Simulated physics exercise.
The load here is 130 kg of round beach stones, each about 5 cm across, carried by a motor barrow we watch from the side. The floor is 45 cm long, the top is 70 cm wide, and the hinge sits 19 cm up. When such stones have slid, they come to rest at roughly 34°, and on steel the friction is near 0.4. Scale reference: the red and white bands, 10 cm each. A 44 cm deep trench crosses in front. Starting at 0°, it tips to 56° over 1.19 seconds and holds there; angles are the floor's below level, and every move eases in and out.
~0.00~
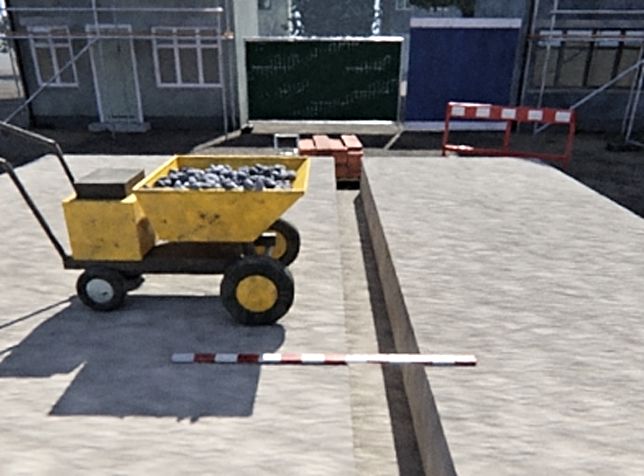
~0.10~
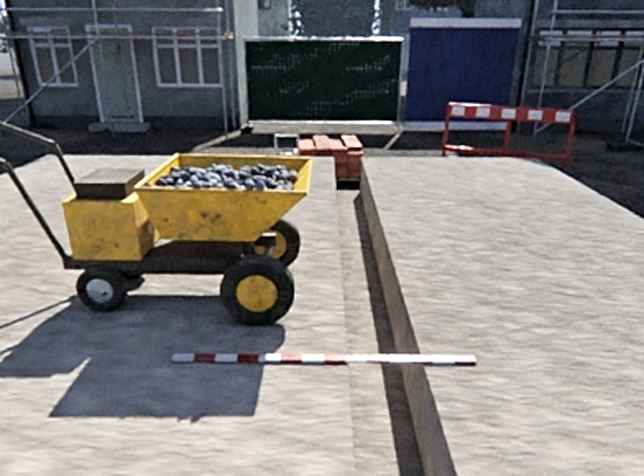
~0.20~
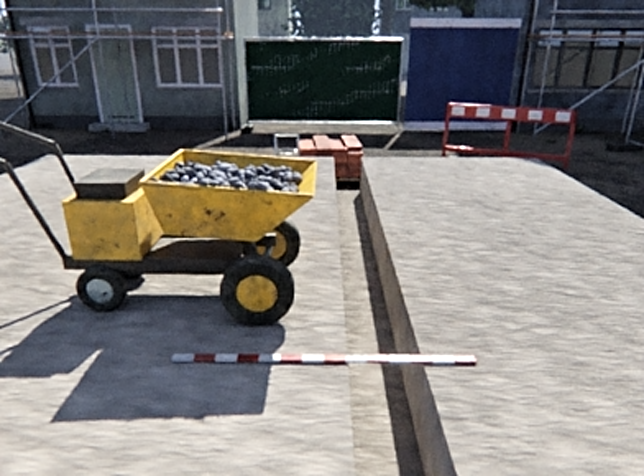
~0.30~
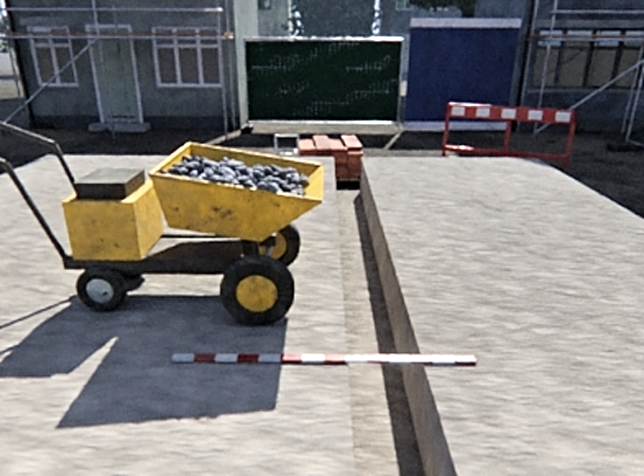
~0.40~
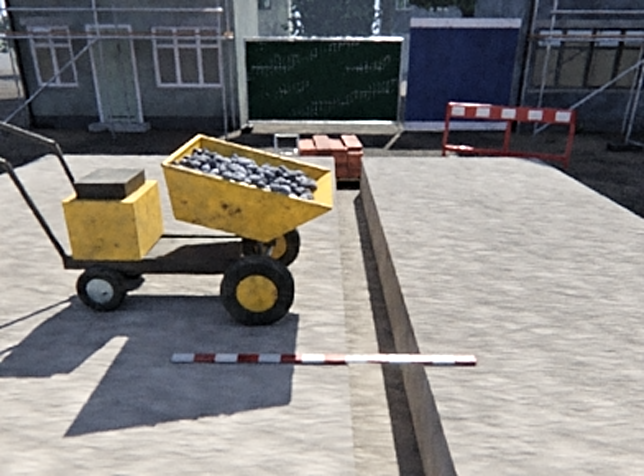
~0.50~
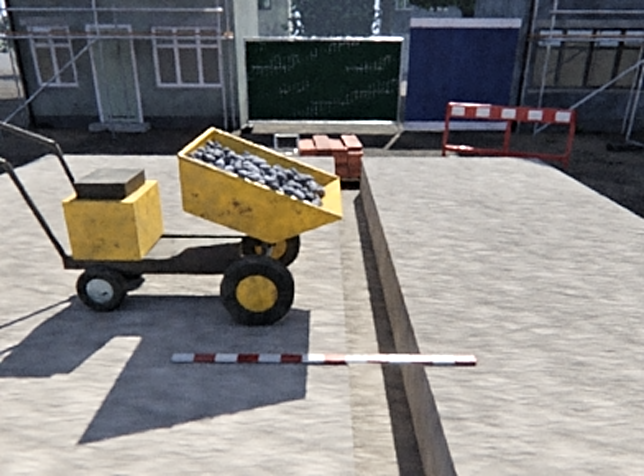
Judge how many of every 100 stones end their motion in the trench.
I would put it near 67 out of 100.
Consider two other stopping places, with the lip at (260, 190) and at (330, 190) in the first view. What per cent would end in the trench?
First spot about 100, second spot about 45 per cent.
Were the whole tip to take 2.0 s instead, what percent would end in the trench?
With that change, it comes to around 75 per cent.
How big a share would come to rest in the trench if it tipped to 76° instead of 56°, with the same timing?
About 70%.
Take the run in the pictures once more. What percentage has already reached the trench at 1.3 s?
Close to 20 per cent at that time.
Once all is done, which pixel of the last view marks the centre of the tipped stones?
In the last view, about (389, 341).
After 0.9 s the floor is at 47°; 100 % in the skip; the foremost stones are at (356, 225).
After 1.3 s the floor is at 56°; 73 % in the skip, 18 % in the trench, 10 % past the trench; the foremost stones are at (436, 297).
After 1.6 s the floor is at 56°; 38 % in the skip, 31 % in the trench, 31 % past the trench; the foremost stones are at (523, 302).
After 3.6 s the floor is at 56°; 0 % in the skip, 67 % in the trench, 33 % past the trench; the foremost stones are at (606, 301).
